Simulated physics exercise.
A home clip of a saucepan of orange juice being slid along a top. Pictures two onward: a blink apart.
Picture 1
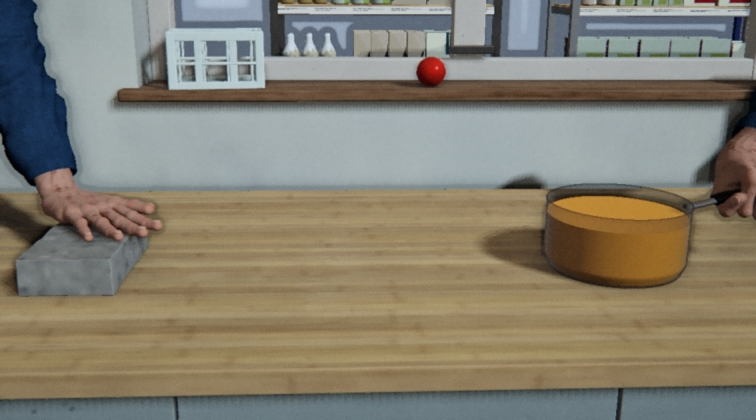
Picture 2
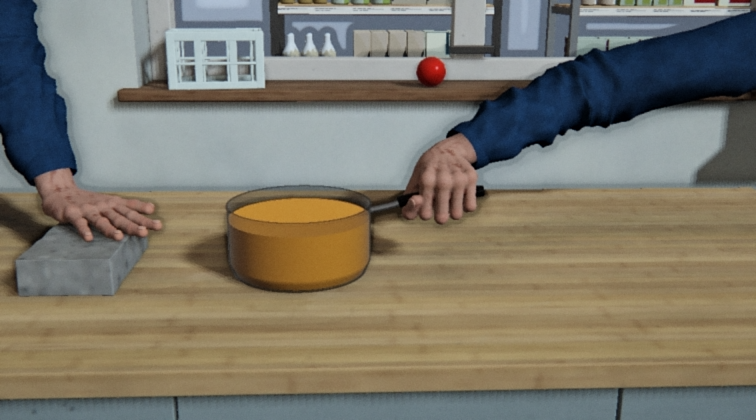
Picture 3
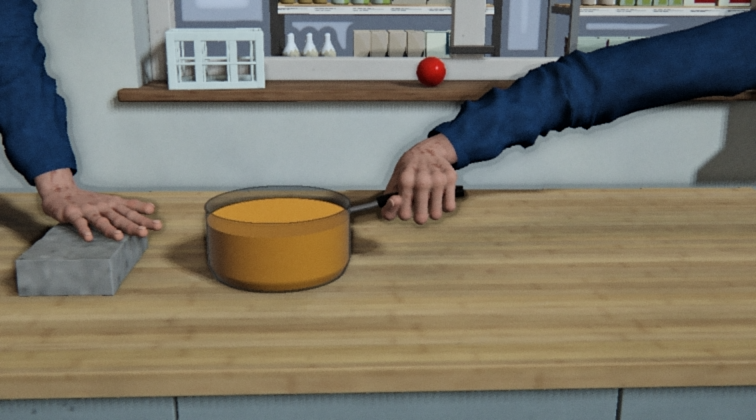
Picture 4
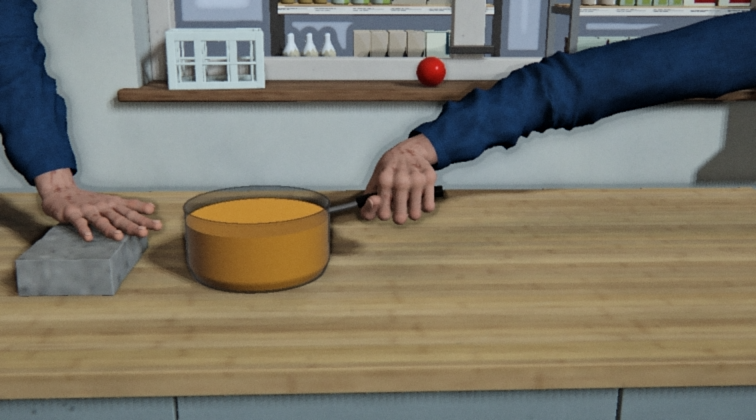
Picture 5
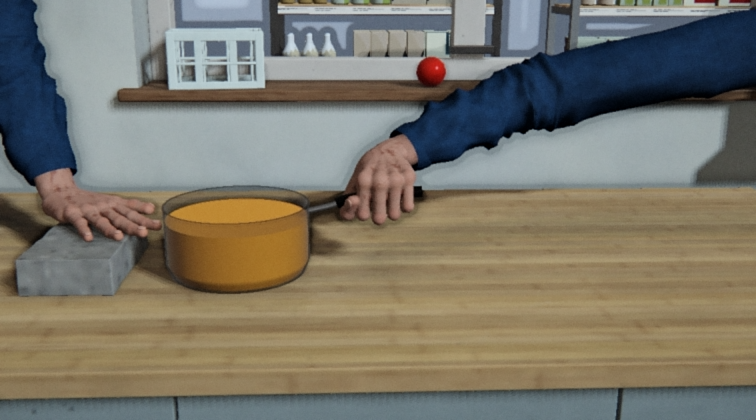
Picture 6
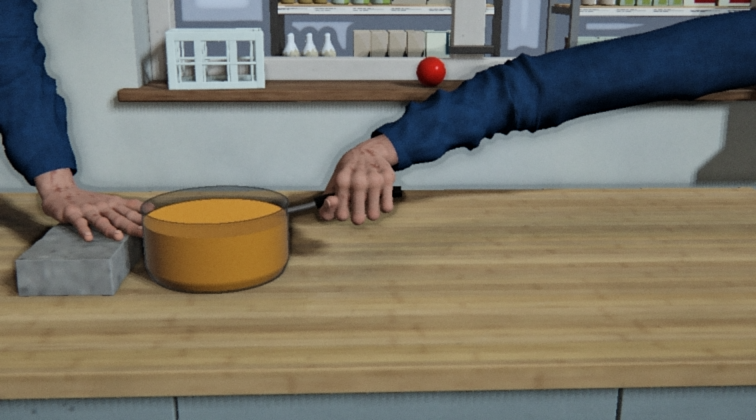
On a wooden kitchen worktop, a hand slides a saucepan of orange juice left towards a grey brick held by another hand.
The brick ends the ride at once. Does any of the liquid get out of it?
Well, it will brim over, I reckon.
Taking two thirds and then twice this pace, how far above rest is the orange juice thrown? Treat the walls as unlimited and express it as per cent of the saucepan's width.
About 15 % and 40 %.
Next, the saucepan meets the brick.
After that, the orange juice surges up the wall; it has slopped over.
Finally, the saucepan stands at the brick; it has slopped over.
